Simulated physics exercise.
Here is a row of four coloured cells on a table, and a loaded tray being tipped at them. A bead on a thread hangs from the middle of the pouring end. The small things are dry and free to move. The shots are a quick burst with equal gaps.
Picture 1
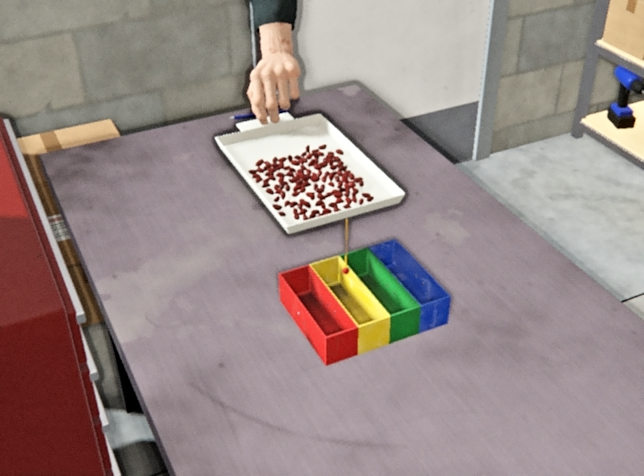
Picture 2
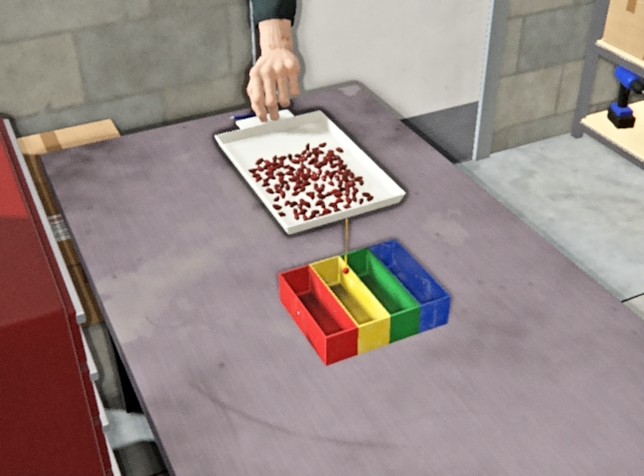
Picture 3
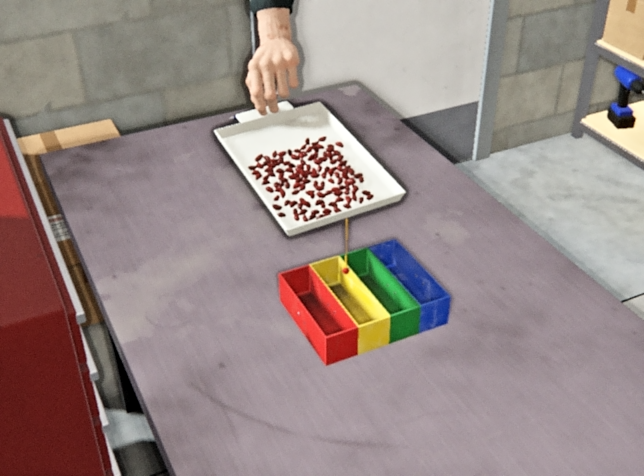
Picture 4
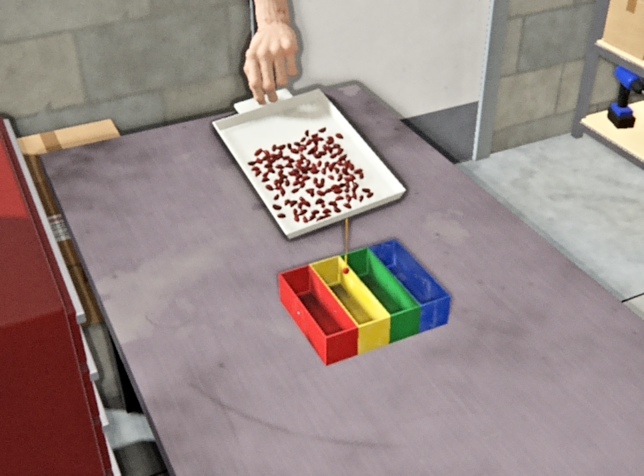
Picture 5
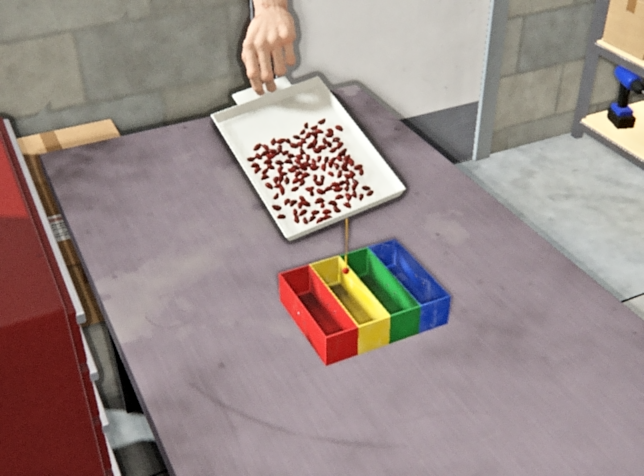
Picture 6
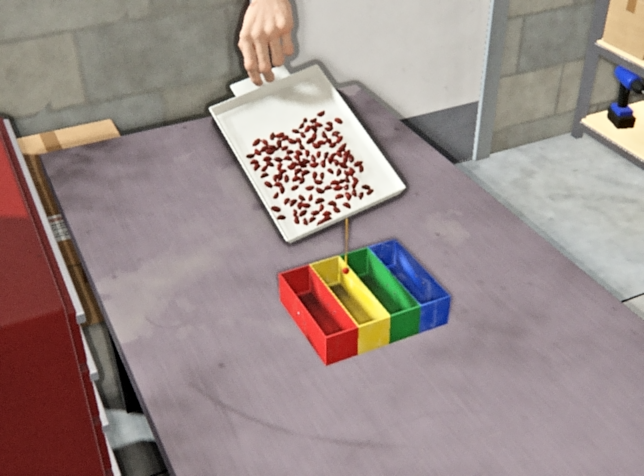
A hand raises the handle end of a white tray of red beans, tilting it gradually.
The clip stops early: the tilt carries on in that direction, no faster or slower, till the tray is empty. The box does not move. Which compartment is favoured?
The red cell gets the most.
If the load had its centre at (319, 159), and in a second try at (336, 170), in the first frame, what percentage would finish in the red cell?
About 40 and 50 per cent.
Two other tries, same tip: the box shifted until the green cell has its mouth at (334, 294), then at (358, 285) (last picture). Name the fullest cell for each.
First yellow, then the red cell.
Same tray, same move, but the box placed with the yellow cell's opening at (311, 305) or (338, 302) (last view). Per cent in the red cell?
First some 20, then 70 per cent.
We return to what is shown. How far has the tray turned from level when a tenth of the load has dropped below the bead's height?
Near 100 degrees.
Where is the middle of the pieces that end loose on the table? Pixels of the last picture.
Roughly at (273, 328).
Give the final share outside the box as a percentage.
Close to 40 per cent.
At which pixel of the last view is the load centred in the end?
Near (303, 319).
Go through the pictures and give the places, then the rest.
The first frame shows corners of the pouring end at (289, 223) and (399, 193), level; middle of the load at (315, 180), kidney beans; bead on its thread at (346, 271); red cell at (342, 343); yellow cell at (374, 333); green cell at (405, 322); blue cell at (435, 312).
The second frame shows corners of the pouring end at (289, 224) and (400, 192), level; middle of the load at (315, 179).
The third frame shows corners of the pouring end at (289, 226) and (400, 191), tipped barely, lowest at the left corner; middle of the load at (315, 176).
The fourth frame shows corners of the pouring end at (289, 230) and (400, 189), tipped a little, lowest at the left corner; middle of the load at (315, 172).
The fifth frame shows corners of the pouring end at (289, 233) and (400, 187), tipped clearly, lowest at the left corner; middle of the load at (315, 168).
The sixth frame shows corners of the pouring end at (289, 236) and (400, 186), tipped clearly, lowest at the left corner; middle of the load at (314, 165); red cell at (342, 343); yellow cell at (374, 333); green cell at (405, 322); blue cell at (435, 312).
Soon after the last picture, tray tipped steeply; nearly all on the tray; a stray few falling or outside the box.
A little later, tray tipped past a quarter turn; a small part on the tray; about half in the red cell; a stray few in the yellow cell; about half falling or outside the box.
Later still, tray tipped past a quarter turn; about half in the red cell; a stray few in the yellow cell; about half falling or outside the box.
At rest, tray tipped past a quarter turn; about half in the red cell; a stray few in the yellow cell; none in the green cell; none in the blue cell; about half outside the box.
